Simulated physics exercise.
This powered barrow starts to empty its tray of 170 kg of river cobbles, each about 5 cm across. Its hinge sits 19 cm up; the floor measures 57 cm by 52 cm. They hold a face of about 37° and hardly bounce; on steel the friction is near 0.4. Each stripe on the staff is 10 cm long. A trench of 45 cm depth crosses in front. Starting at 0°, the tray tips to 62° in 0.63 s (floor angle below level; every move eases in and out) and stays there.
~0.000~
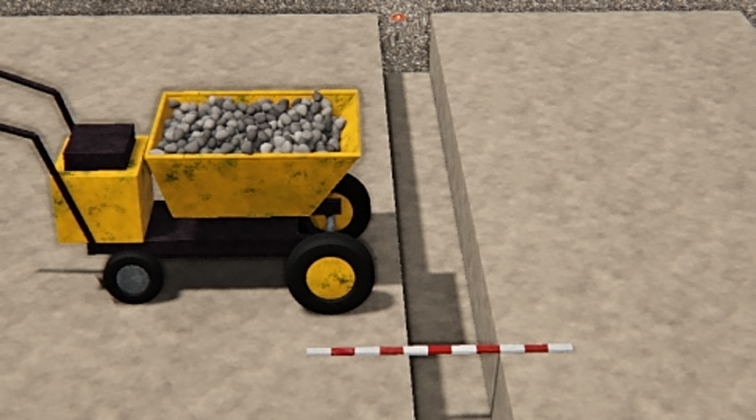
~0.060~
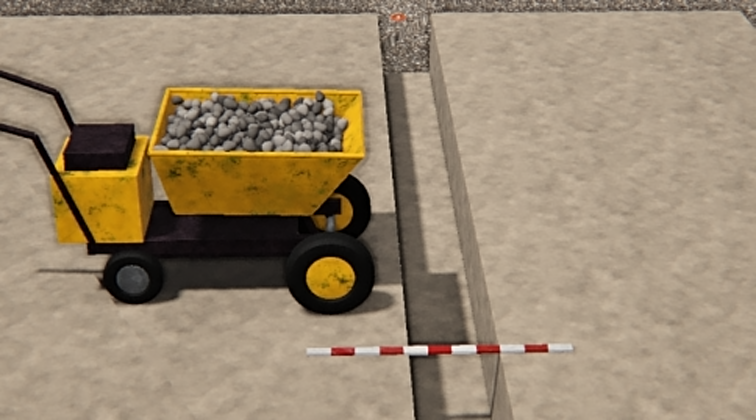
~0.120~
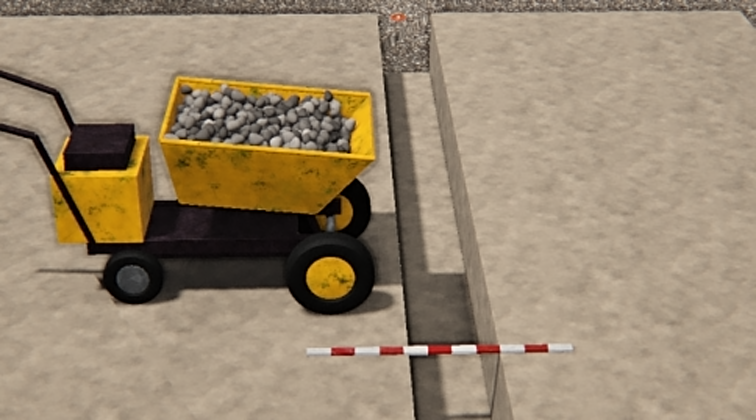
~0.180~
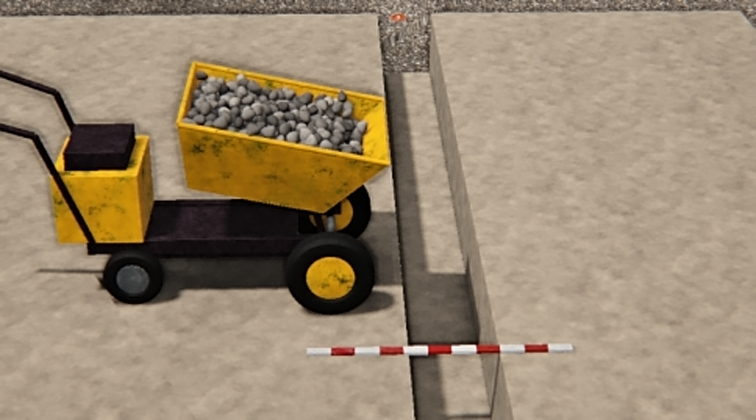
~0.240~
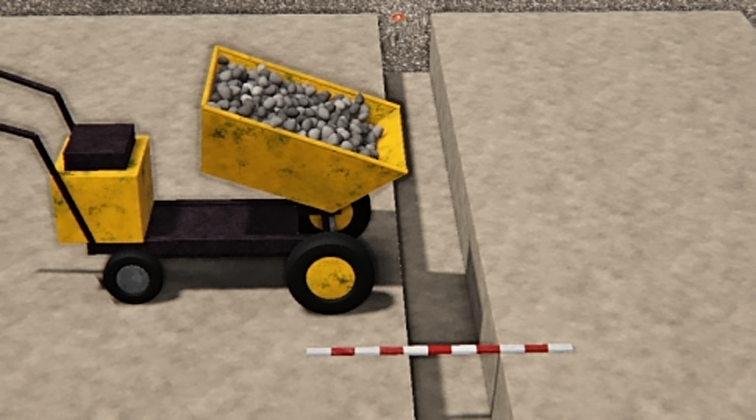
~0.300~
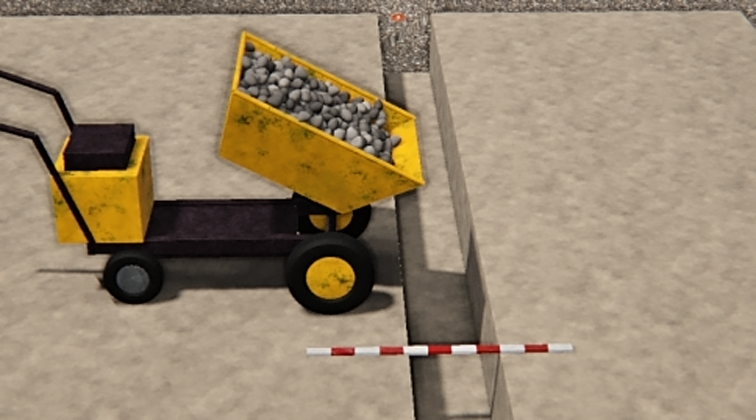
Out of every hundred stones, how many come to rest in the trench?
Roughly 18 per cent ends in the trench.
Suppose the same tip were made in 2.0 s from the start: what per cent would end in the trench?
It would be near 40 per cent.
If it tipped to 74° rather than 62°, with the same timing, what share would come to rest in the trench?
Then about 20 per cent.
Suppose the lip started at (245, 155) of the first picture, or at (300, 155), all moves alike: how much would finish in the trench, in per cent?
About 65 and 50 per cent.
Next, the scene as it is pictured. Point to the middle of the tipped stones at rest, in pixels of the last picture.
Around (545, 268).
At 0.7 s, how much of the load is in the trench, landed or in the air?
Some 5 per cent.
After 0.5 s the floor is at 52°; 100 % in the tray; the foremost stones are at (436, 177).
After 0.7 s the floor is at 62°; 80 % in the tray, 4 % in the trench, 16 % past the trench; the foremost stones are at (539, 253).
After 1.1 s the floor is at 62°; 34 % in the tray, 4 % in the trench, 61 % past the trench; the foremost stones are at (707, 282).
After 3.0 s the floor is at 62°; 18 % in the tray, 18 % in the trench, 64 % past the trench; the foremost stones are past the picture's edge.
